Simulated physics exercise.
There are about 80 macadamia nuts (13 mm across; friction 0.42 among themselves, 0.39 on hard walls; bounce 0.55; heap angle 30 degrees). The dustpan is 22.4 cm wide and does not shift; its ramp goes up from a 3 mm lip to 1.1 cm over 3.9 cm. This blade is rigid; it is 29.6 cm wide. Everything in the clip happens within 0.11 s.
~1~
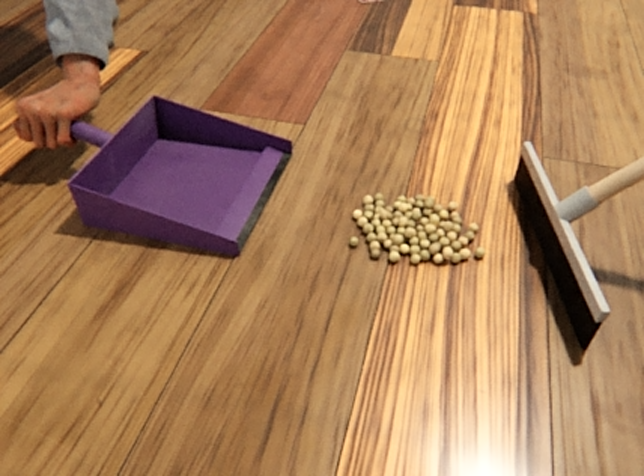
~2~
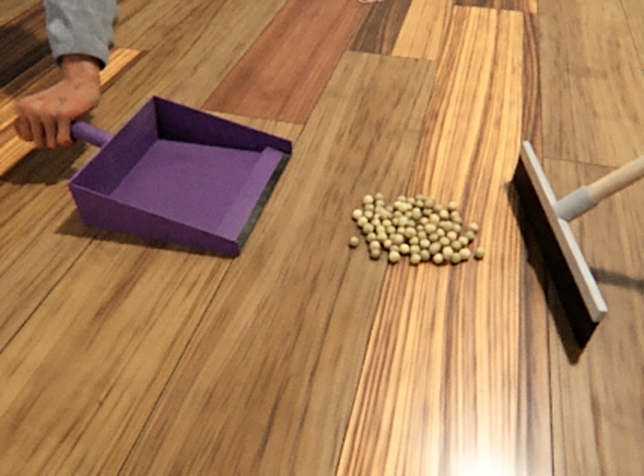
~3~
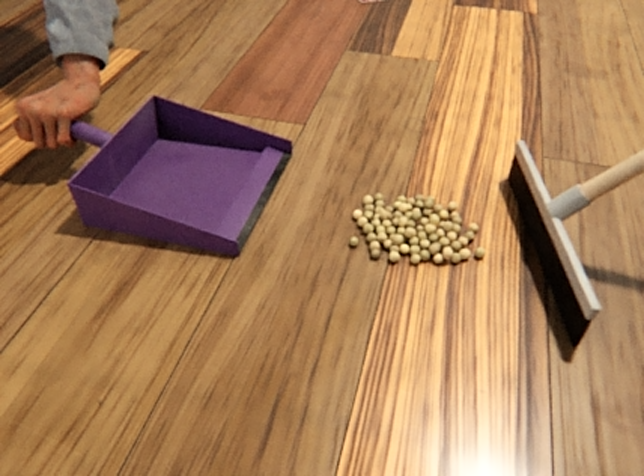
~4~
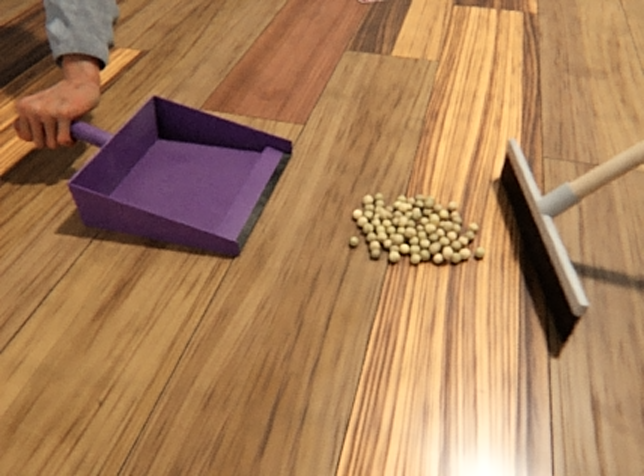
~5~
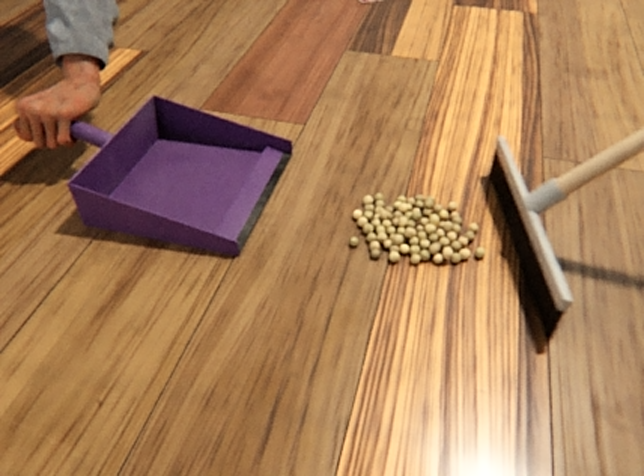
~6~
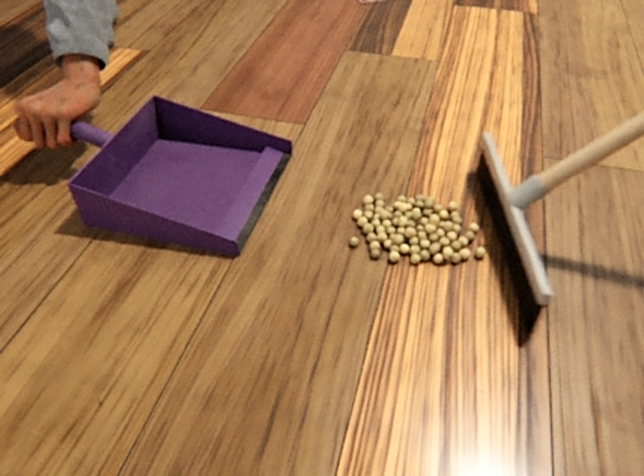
The clip opens on a wooden floor with a hand holding a purple dustpan at left, a loose pile of round, pale nuts in the middle, and a broom-like blade at right. The blade slides left, slowly at first and then faster, closing in on the pile, while the nuts and dustpan stay still.
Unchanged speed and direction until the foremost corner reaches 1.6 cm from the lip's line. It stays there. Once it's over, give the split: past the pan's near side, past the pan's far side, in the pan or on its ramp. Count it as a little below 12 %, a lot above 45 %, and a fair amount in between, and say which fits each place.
Near side: A fair amount, far side: A little, pan: A fair amount.
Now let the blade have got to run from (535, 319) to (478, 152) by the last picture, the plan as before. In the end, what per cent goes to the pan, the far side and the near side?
Per cent by place - pan 25, far side 0, near side 40.
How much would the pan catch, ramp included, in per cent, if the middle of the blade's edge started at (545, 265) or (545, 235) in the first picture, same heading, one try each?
Around 20 percent, then around 20 percent.
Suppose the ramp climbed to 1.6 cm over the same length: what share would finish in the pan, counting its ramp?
Estimate: About 15 in a hundred.
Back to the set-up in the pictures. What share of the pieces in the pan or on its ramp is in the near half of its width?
Roughly 50 in a hundred.
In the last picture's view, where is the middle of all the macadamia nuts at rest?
Near (259, 214).
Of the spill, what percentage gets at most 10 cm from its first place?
I'd guess some 0 per cent.
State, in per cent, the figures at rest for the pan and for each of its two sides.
Near side 25 %, far side 5 %, pan 20 %.
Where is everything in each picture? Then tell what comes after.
In the first frame, blade from (601, 316) to (525, 151), moved 0.0 cm, 0 of the pieces shifted so far; middle of the pieces at (411, 225); pan at (183, 185).
In the second frame, blade from (598, 315) to (524, 150), moved 0.2 cm, 0 of the pieces shifted so far; middle of the pieces at (411, 225).
In the third frame, blade from (591, 313) to (519, 149), moved 0.9 cm, 0 of the pieces shifted so far; middle of the pieces at (411, 225).
In the fourth frame, blade from (580, 310) to (511, 147), moved 2.0 cm, 0 of the pieces shifted so far; middle of the pieces at (411, 225).
In the fifth frame, blade from (564, 305) to (499, 145), moved 3.6 cm, 0 of the pieces shifted so far; middle of the pieces at (411, 225).
In the sixth frame, blade from (544, 299) to (485, 141), moved 5.6 cm, 0 of the pieces shifted so far; middle of the pieces at (411, 225); pan at (183, 185).
Then, 0.15 s after the last picture, middle of the blade 18 cm from the lip; 0 % over the lip, far side 0 %, near side 5 %.
Then, 0.25 s after the last picture, middle of the blade 9 cm from the lip; 0 % over the lip, far side 0 %, near side 15 %.
Then, 0.48 s after the last picture, middle of the blade 5 cm from the lip; 25 % over the lip, far side 5 %, near side 25 %.
In the end, near side 25 %, far side 5 %, pan 20 %, in front of the lip or behind the blade 55 %.
